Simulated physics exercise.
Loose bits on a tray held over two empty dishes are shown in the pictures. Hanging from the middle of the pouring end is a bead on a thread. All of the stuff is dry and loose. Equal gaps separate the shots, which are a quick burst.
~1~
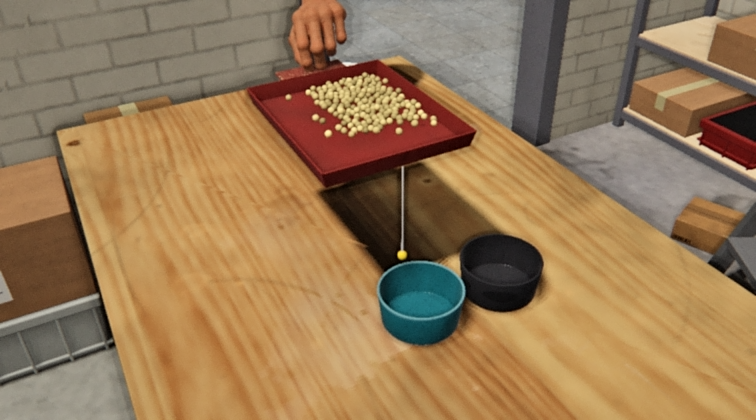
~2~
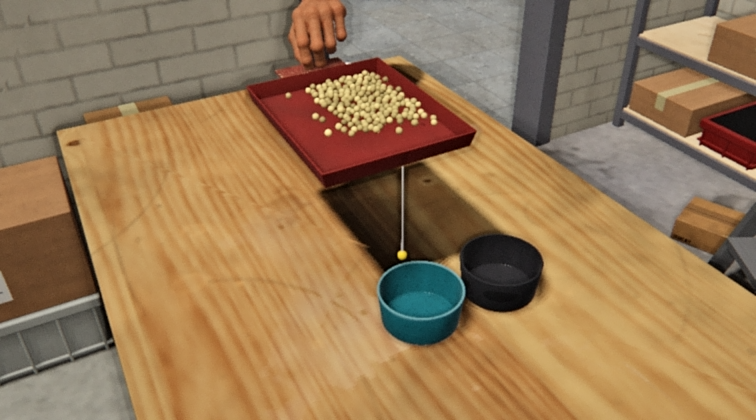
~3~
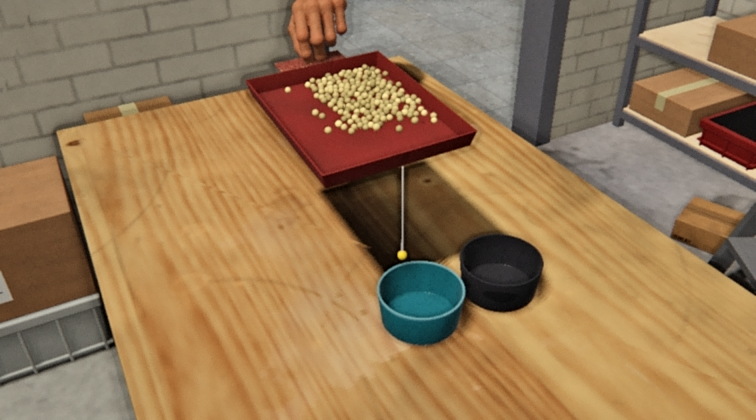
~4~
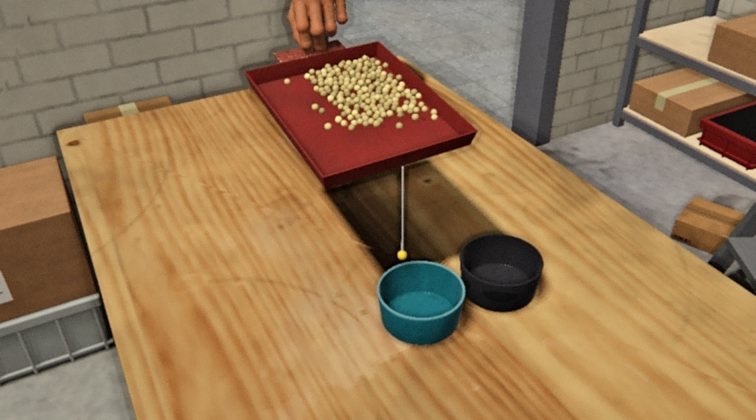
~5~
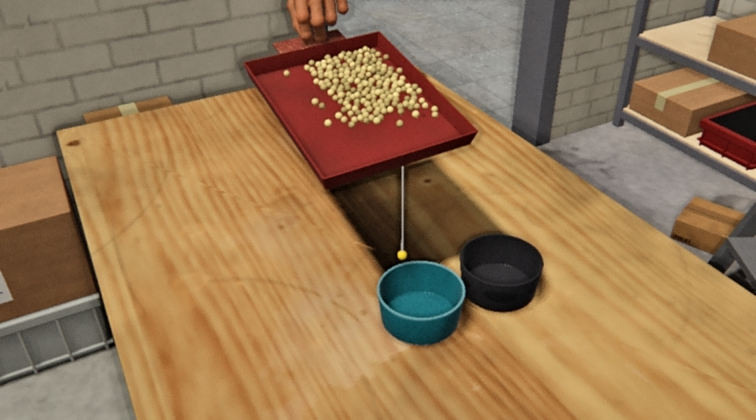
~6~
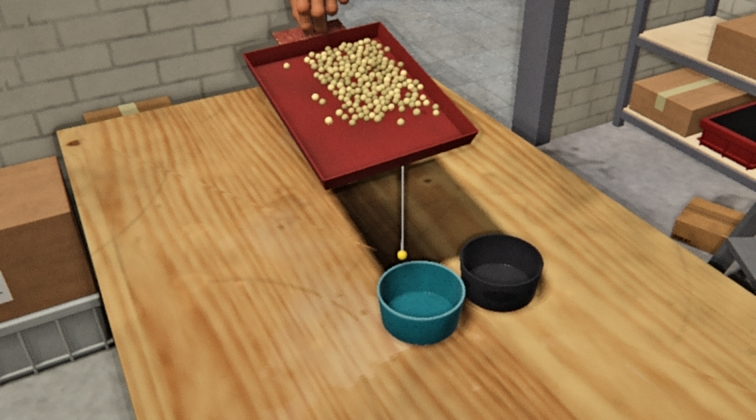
In a storeroom with grey brick walls, a wooden table is seen from above at an angle, with cardboard boxes to the left and shelves to the right. A hand at the back holds a red tray of pale beans, a yellow bead hanging from its front edge near one teal and one black dish. The hand slowly raises the tray's back end, tilting it slightly, while the camera stays still.
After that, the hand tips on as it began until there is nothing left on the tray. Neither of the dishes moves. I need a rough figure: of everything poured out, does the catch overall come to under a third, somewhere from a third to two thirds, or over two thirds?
The catch works out at one third to two thirds of everything on the tray.
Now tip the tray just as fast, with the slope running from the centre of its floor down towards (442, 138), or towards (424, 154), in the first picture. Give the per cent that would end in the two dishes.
40 % and 90 %, roughly.
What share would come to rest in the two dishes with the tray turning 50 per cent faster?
Expected result: Around 50 per cent.
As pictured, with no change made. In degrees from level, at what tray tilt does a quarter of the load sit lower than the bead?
100°.
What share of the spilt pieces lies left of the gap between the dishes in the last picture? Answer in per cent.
That's about 90 per cent of the spill.
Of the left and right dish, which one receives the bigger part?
The left-hand one.
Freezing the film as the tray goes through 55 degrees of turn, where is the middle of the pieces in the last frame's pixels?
Look about (397, 152) in the last picture.
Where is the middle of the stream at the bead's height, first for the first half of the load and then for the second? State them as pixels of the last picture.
Starting near (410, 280), moving on to near (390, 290).
Soon, tray tipped steeply; nearly all on the tray; a stray few in the left dish; a stray few outside both; a stray few in the air.
A while on, tray tipped right over; most on the tray; a stray few in the left dish; a stray few outside both; a small part in the air.
Towards the end, tray tipped past a quarter turn; about half in the left dish; a stray few in the right dish; about half outside both.
Finally, tray tipped past a quarter turn; about half in the left dish; a stray few in the right dish; about half outside both.
